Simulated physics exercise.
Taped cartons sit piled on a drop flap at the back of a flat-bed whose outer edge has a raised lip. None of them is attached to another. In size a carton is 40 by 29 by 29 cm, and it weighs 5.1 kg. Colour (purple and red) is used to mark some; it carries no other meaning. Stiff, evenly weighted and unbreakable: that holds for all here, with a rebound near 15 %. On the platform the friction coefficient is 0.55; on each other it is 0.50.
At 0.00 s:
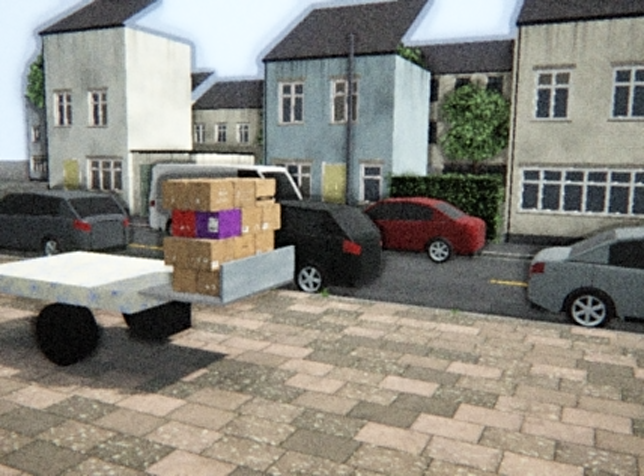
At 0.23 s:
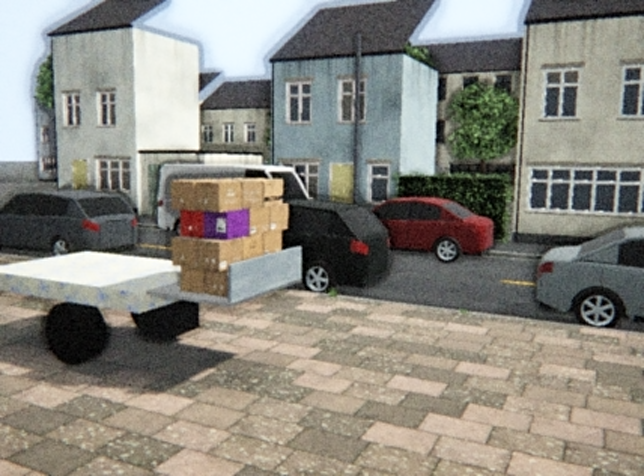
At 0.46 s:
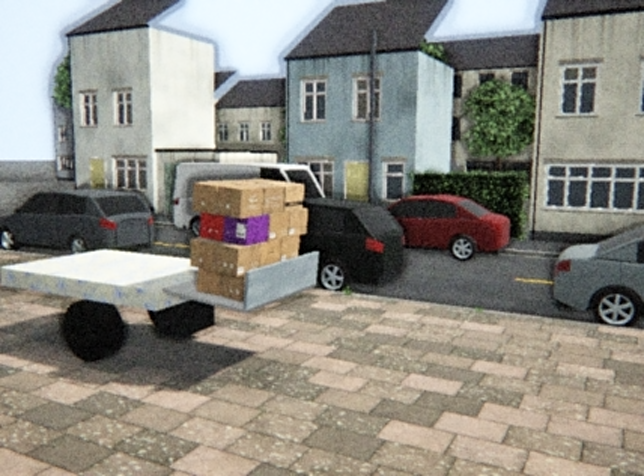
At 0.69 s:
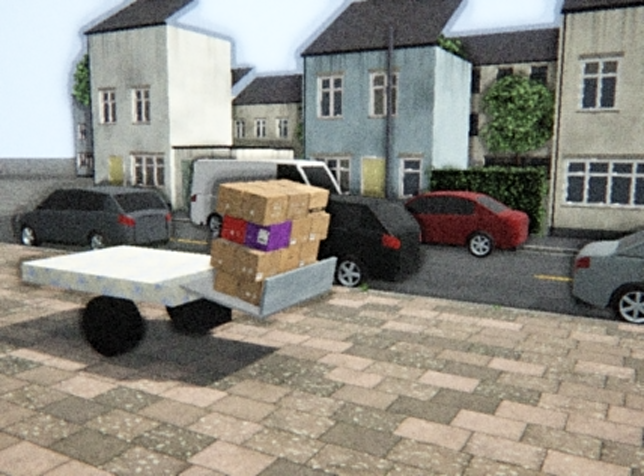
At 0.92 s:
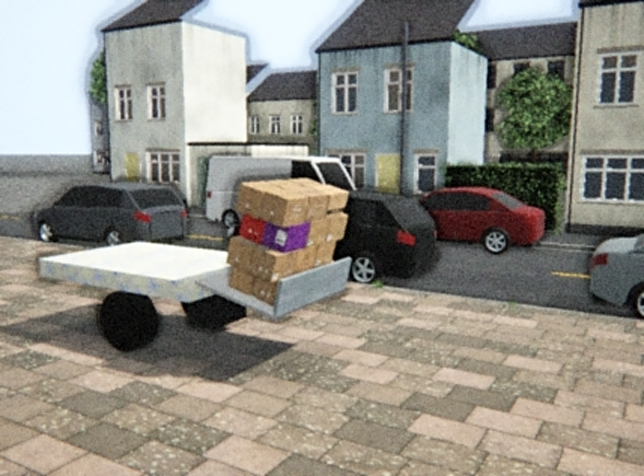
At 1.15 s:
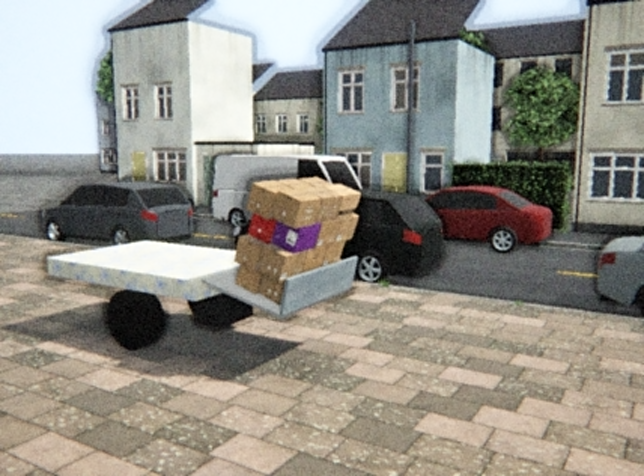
A stack of taped cartons, one red and one purple among them, sits level on the drop flap at the back of a flat-bed parked on paving. The flap tilts down toward its lipped outer edge, and the stack tilts with it, then its cartons shift and lean toward the lip.
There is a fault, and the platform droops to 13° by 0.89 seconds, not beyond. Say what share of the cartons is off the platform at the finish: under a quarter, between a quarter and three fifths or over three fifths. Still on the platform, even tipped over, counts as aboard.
The share is between a quarter and three fifths.
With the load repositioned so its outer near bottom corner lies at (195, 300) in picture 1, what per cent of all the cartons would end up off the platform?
40 %.
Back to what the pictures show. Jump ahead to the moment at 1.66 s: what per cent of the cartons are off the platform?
25 percent by then.
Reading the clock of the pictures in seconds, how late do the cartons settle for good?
That happens at roughly 3.0 seconds.
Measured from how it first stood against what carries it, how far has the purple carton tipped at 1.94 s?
About 80 degrees.
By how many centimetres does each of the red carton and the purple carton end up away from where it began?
Red shifts 40 cm and purple shifts 170 cm.
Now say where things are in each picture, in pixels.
In the first picture (places mark the middle of the side facing us; the camera pans a little; leans and shifts are taken against what carries them), platform's outer corner (222, 305) slope 0°; red carton (183, 223); purple carton (207, 225); nothing disturbed.
The second picture shows platform's outer corner (230, 305) slope 0°; purple carton (215, 225).
The third picture shows platform's outer corner (245, 311) slope 5°; purple carton (235, 230).
The fourth picture shows platform's outer corner (260, 318) slope 11°; red carton (233, 228).
The fifth picture shows platform's outer corner (274, 318) slope 13°; red carton (252, 227); 7 disturbed, none off the platform.
The sixth picture shows platform's outer corner (280, 317) slope 13°; purple carton (286, 235) leaning 6°; red carton (261, 227) leaning 6°; 22 disturbed, none off the platform.
After 1.40 s, slope 13°; none of the 24 cartons off the platform, 22 disturbed; purple carton leaning 14°; red carton leaning 10°.
After 1.66 s, slope 13°; 6 of the 24 cartons off the platform; purple carton leaning 36°; red carton leaning 20°.
After 1.94 s, slope 13°; 9 of the 24 cartons off the platform; purple carton on its side; red carton leaning 29°.
After 2.26 s, slope 13°; 9 of the 24 cartons off the platform; purple carton on its side; red carton leaning 27°.
At rest (3.4 s), slope 13°; 9 of the 24 cartons off the platform; purple carton on its side; red carton leaning 27°. That is 38 per cent. As the last picture would show them, middles, purple carton near (343, 370), red carton near (288, 230).
